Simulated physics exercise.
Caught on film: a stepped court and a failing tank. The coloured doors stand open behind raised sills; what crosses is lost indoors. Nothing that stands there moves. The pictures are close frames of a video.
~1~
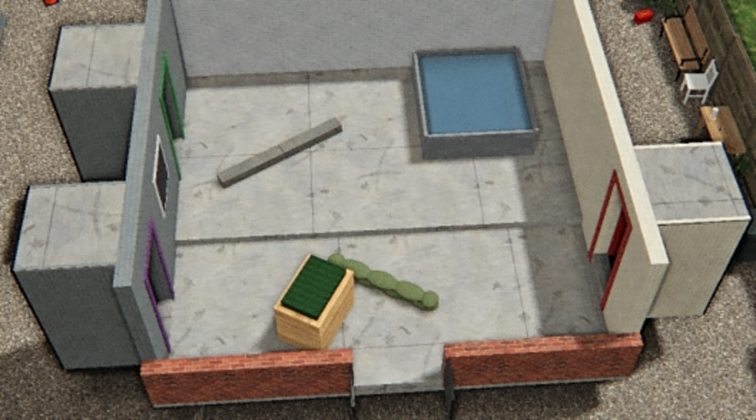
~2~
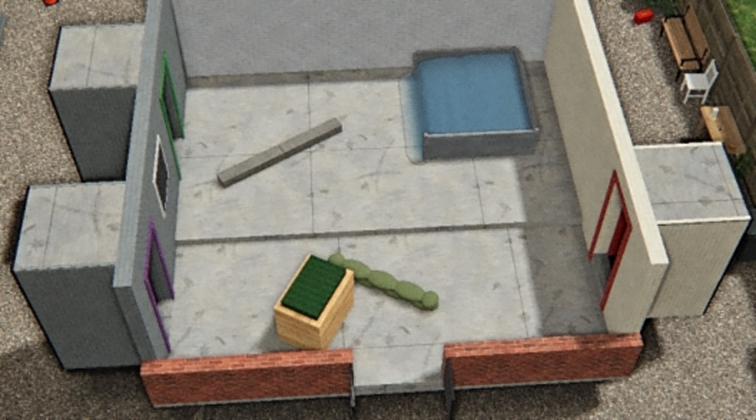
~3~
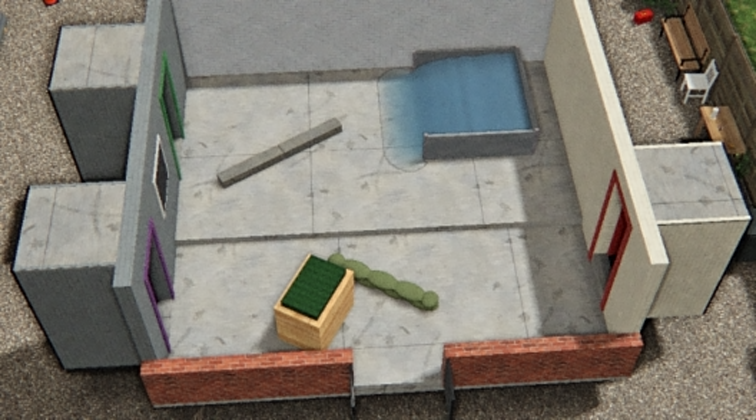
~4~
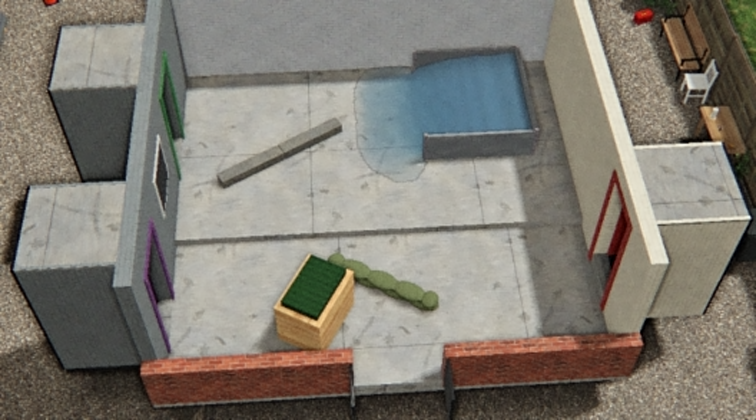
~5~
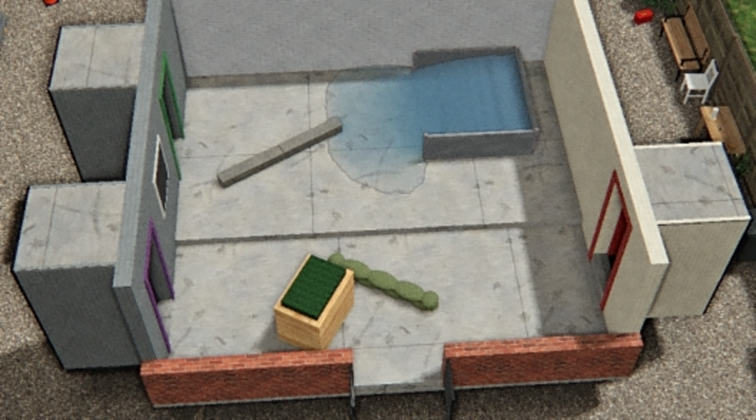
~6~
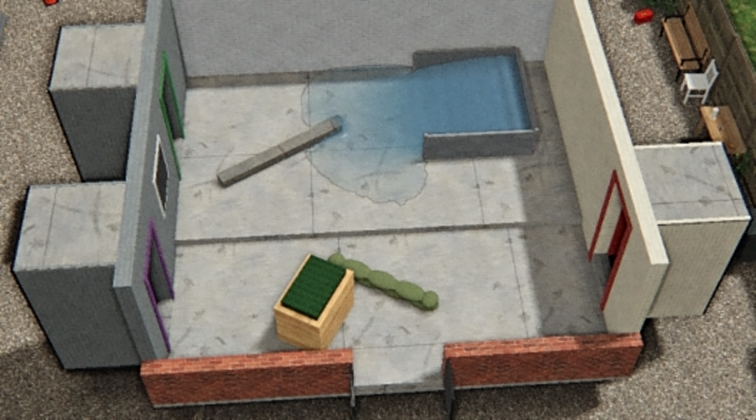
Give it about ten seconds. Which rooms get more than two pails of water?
One by one: The green door lets in a lot; the red door admits no more than that; the purple door lets in a lot.
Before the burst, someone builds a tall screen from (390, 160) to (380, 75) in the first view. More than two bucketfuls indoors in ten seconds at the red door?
In short: The red one keeps below it.
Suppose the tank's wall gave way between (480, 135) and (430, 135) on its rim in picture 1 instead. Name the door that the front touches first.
It is the one in red.
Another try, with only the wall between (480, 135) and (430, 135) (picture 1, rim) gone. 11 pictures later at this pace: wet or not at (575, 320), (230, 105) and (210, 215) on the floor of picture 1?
One after the other: Flooded, free of water, dry.
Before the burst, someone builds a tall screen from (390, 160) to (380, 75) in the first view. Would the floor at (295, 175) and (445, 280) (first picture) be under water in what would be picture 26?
One after the other: Clear, covered.
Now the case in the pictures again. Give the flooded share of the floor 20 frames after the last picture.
Near 50 in a hundred.
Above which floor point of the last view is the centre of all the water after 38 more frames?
Near (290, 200).
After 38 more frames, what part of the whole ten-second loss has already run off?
Close to 35 %.
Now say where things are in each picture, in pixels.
In the first picture, the open tank at (473, 93) is whole and still.
In the second picture, the front is at (423, 163), out from the gap at (421, 109).
In the third picture, the front is at (407, 169), out from the gap at (421, 110).
In the fourth picture, the front is at (398, 177), out from the gap at (421, 110).
In the fifth picture, water pours out at (421, 111) and has run to (345, 167).
In the sixth picture, water pours out at (421, 111) and has run to (312, 158).
A moment on, water covers 30 % of the floor; the green door not reached, the red door not reached, the purple door not reached.
Next, water covers 40 % of the floor; the green door wet at the sill, nothing in, the red door not reached, the purple door not reached.
Then, water covers 50 % of the floor; the green door over two buckets in, the red door not reached, the purple door under two buckets in.
Later, water covers 65 % of the floor; the green door over two buckets in, the red door not reached, the purple door far over two buckets in.
In the end, water covers 80 % of the floor; the green door far over two buckets in, the red door wet at the sill, nothing in, the purple door far over two buckets in.
